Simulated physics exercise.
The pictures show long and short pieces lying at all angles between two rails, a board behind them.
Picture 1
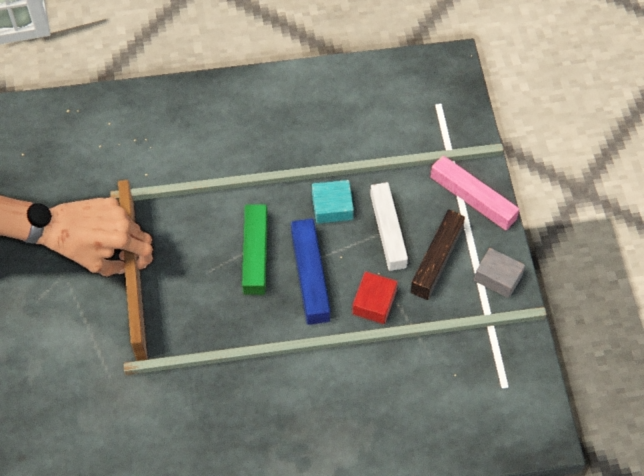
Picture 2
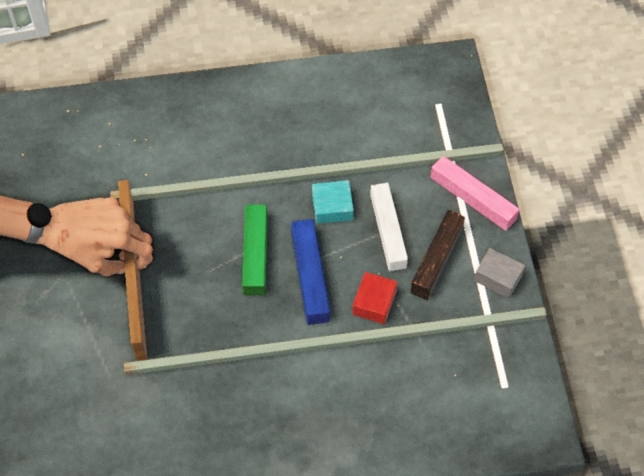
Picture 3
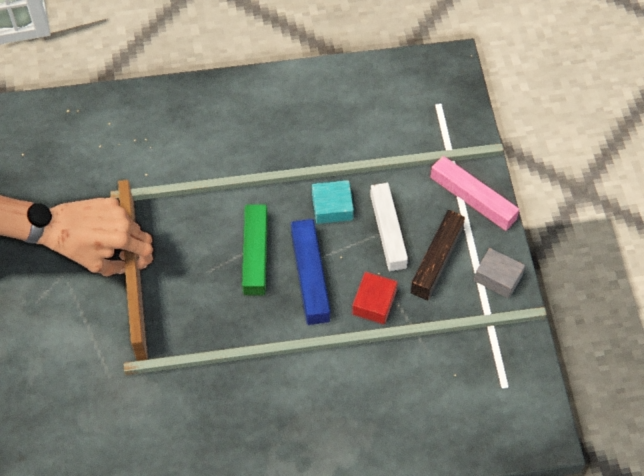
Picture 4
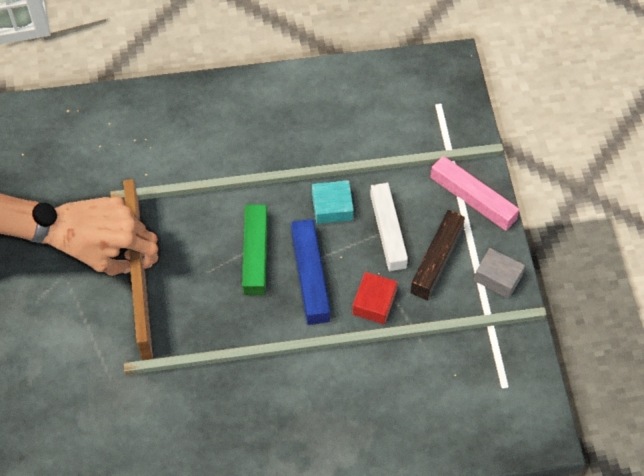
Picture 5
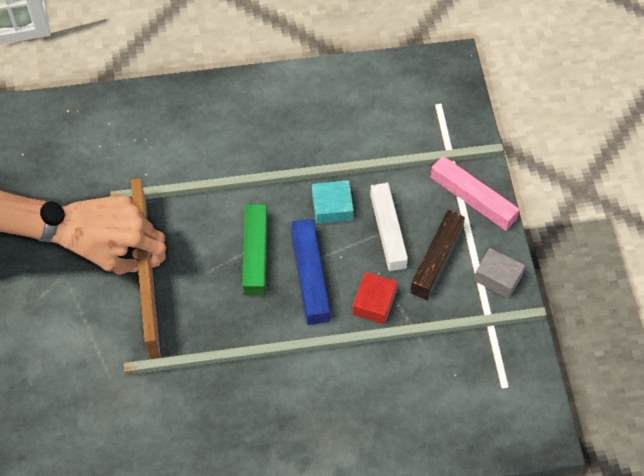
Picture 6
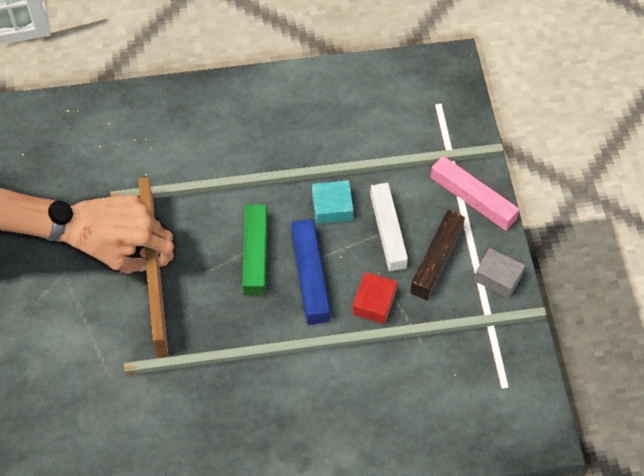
A hand with a dark watch grips a wooden board at the left of a dark grey mat on a patterned carpet, seen from above. Between two pale green rails lie green, blue, white, black and pink bars with turquoise, red and grey blocks, near a white tape line at right. The hand, still at first, slides the board slightly right, while the pieces and camera stay still.
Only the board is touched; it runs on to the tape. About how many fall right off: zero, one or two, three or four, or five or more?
The number that fall off is three or four.
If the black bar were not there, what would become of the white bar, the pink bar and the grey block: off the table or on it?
The white bar comes down, the pink bar is lost, the grey block is lost.
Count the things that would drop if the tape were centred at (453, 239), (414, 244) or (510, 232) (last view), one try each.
In that order 3, 1 and 7.
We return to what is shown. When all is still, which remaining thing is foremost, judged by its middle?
The red block.
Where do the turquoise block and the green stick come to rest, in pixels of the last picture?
Near (498, 181) and (478, 220).
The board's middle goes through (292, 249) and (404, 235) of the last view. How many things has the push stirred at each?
At the one place 2, at the other 8.
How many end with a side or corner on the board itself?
In contact: 1.
Soon after, none off yet; grey block at rest near (499, 273); pink bar at rest near (474, 193); black bar at rest near (438, 255).
At rest, the number that fall off is three or four; fallen, white bar, black bar, pink bar and grey block.
